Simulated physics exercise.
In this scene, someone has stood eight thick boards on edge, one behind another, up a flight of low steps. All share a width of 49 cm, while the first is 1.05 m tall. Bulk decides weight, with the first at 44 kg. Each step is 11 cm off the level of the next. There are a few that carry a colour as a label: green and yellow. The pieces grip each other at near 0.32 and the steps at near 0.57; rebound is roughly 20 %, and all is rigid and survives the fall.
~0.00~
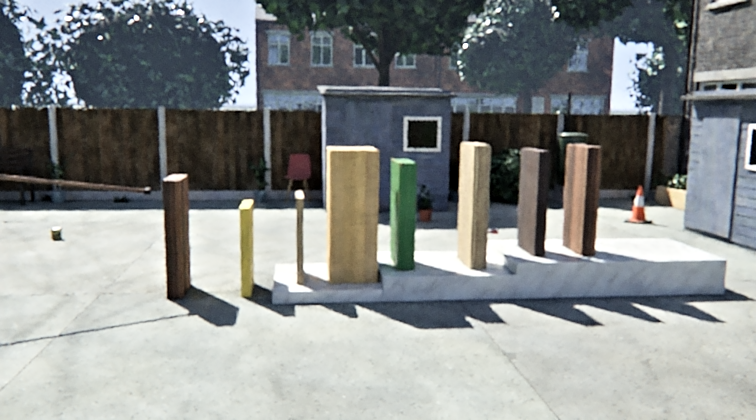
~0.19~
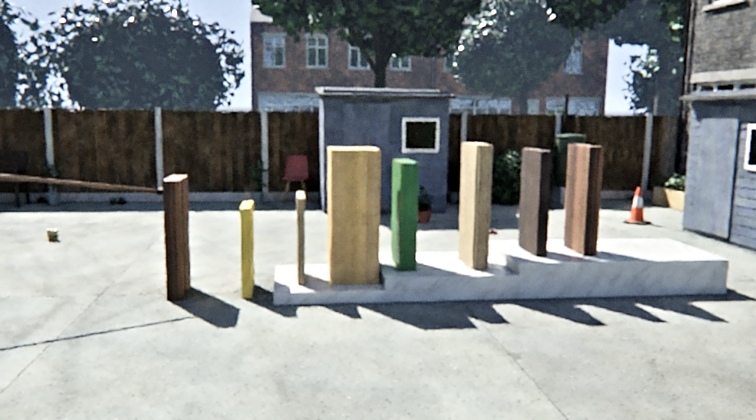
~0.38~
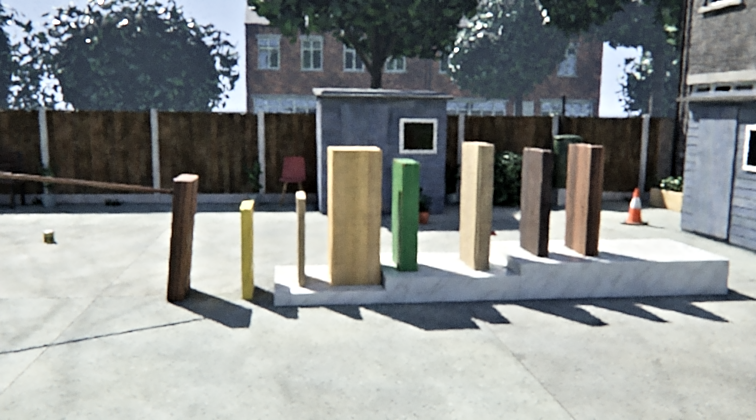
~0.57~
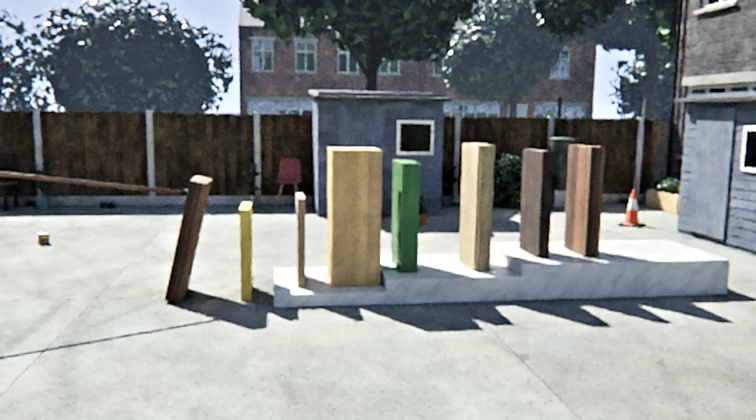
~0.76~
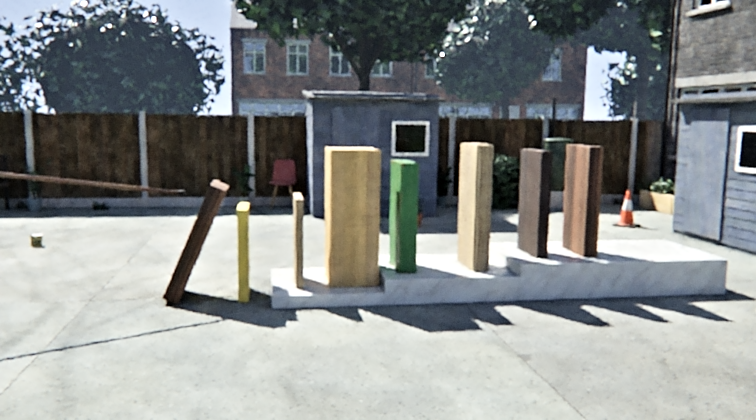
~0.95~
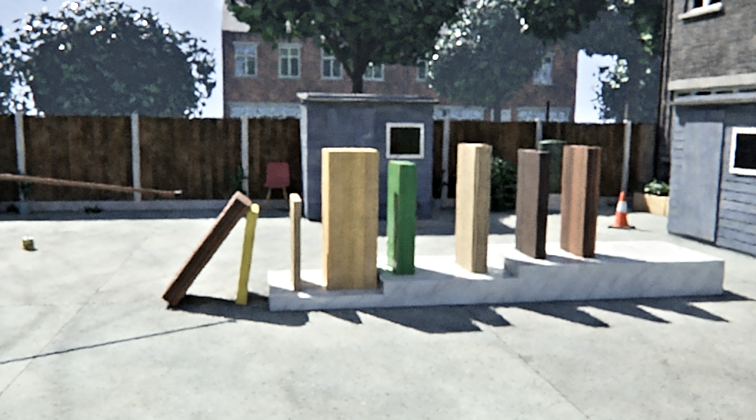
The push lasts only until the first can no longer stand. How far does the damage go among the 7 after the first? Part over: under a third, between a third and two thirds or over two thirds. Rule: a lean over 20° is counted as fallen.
Part over: Short of one third.
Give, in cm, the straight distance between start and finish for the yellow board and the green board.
Well, the yellow finishes about 30 cm from where it began, while the green finishes about 0 cm from its start.
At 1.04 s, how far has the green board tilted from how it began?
Tilt from start: Approx. 0 degrees.
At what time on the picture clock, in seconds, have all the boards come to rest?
Close to 2.0 seconds.
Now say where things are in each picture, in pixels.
In the first frame (pixels give the middle of a visible side; the camera moves round a little), pole end (146, 192) 15 cm from the first board; yellow board (245, 253); green board (407, 218); none of the others has stirred.
The second frame shows pole end (159, 192) 36 mm from the first board; yellow board (246, 254).
The third frame shows pole end (172, 193) pushing; yellow board (246, 255); none of the others has stirred.
The fourth frame shows pole end (184, 193) pushing; yellow board (245, 256); none of the others has stirred.
The fifth frame shows pole end (181, 193) stopped; yellow board (243, 257); none of the others has stirred.
The sixth frame shows pole end (177, 195) stopped; yellow board (247, 258) 8° from how it stood; green board (407, 220); one has shifted.
After 1.04 s, none of the 7 other boards over, 1 disturbed; yellow board 18° from how it stood.
After 1.14 s, 1 of the 7 other boards over; yellow board 33° from how it stood.
After 1.50 s, 1 of the 7 other boards over; yellow board 46° from how it stood.
In the end (2.3 s), 1 of the 7 other boards over; yellow board 45° from how it stood; green board unmoved. That is 14 per cent. Six left standing. From the last view, middles, yellow board near (273, 262), green board near (401, 216).
